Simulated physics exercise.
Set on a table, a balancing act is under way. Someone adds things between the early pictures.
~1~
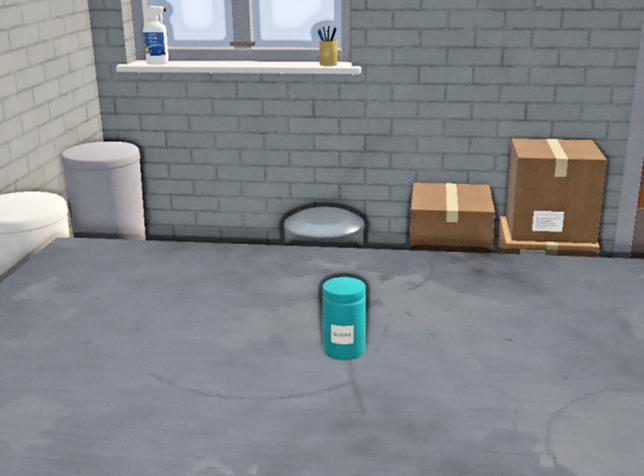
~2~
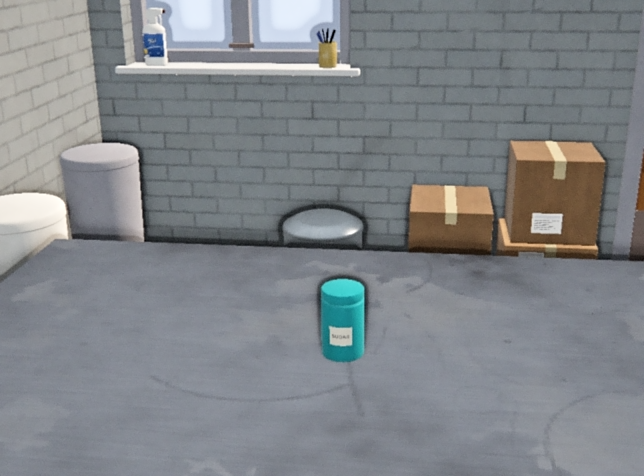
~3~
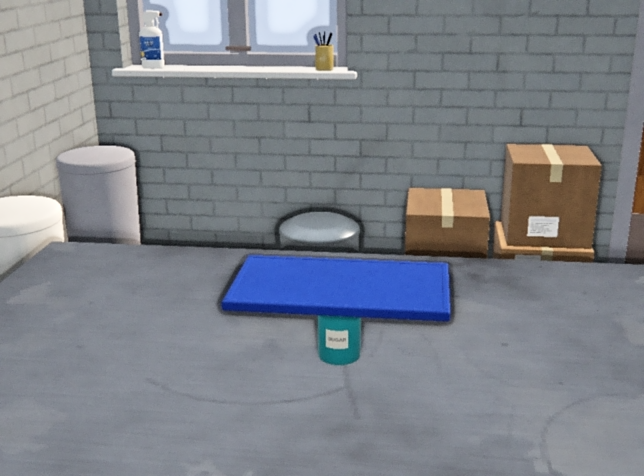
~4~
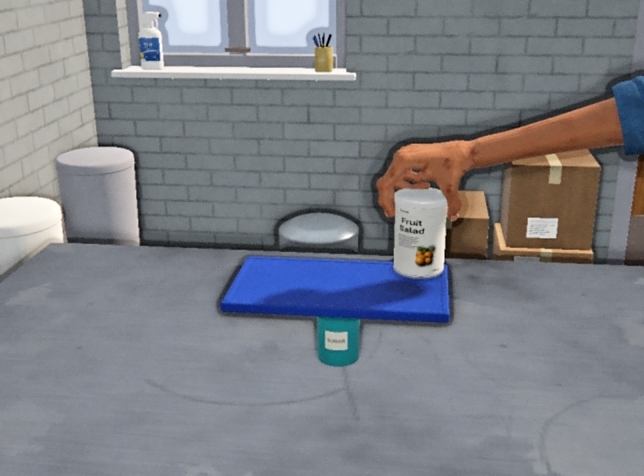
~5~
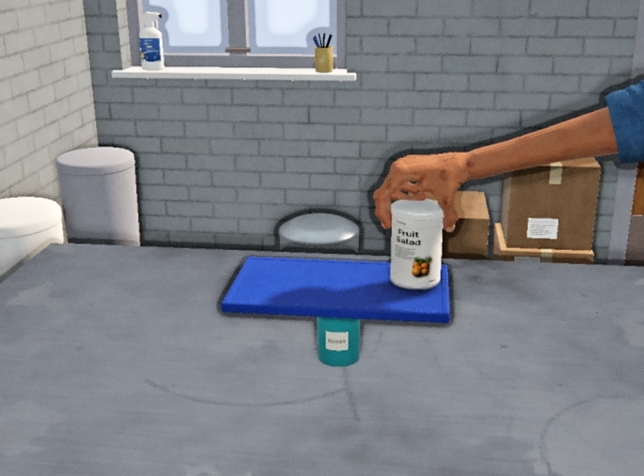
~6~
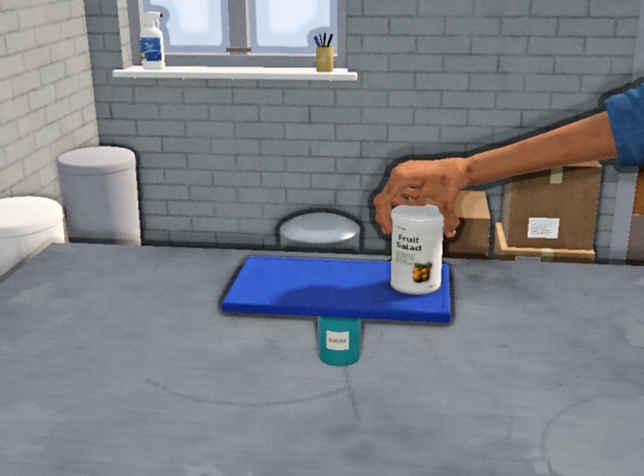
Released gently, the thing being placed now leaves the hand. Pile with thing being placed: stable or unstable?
Unstable.
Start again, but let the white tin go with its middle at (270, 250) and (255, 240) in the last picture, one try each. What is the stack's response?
It tips over first and tips over second.
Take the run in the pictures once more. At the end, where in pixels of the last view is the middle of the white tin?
The object finishes somewhere near (485, 345).
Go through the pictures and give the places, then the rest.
In the first frame, the last thing is not in view yet.
In the second frame, the last thing is not in view yet.
In the third frame, the last thing is not in view yet; blue lid (341, 285).
The fourth frame shows on its way; white tin (420, 233); blue lid (340, 287).
The fifth frame shows on its way; white tin (416, 244); blue lid (340, 287).
The sixth frame shows in place under the hand; white tin (417, 249); blue lid (341, 287).
Then, 0.40 s later than the last frame, white tin now fallen; blue lid tilted by 59°.
Then, 0.50 s later than the last frame, blue lid tilted by 62°.
When it is over, fallen, white tin; lying over in the stack, blue lid; turquoise jar as before. End places, in pixels of the last picture, white tin near (485, 345). The stack comes apart.
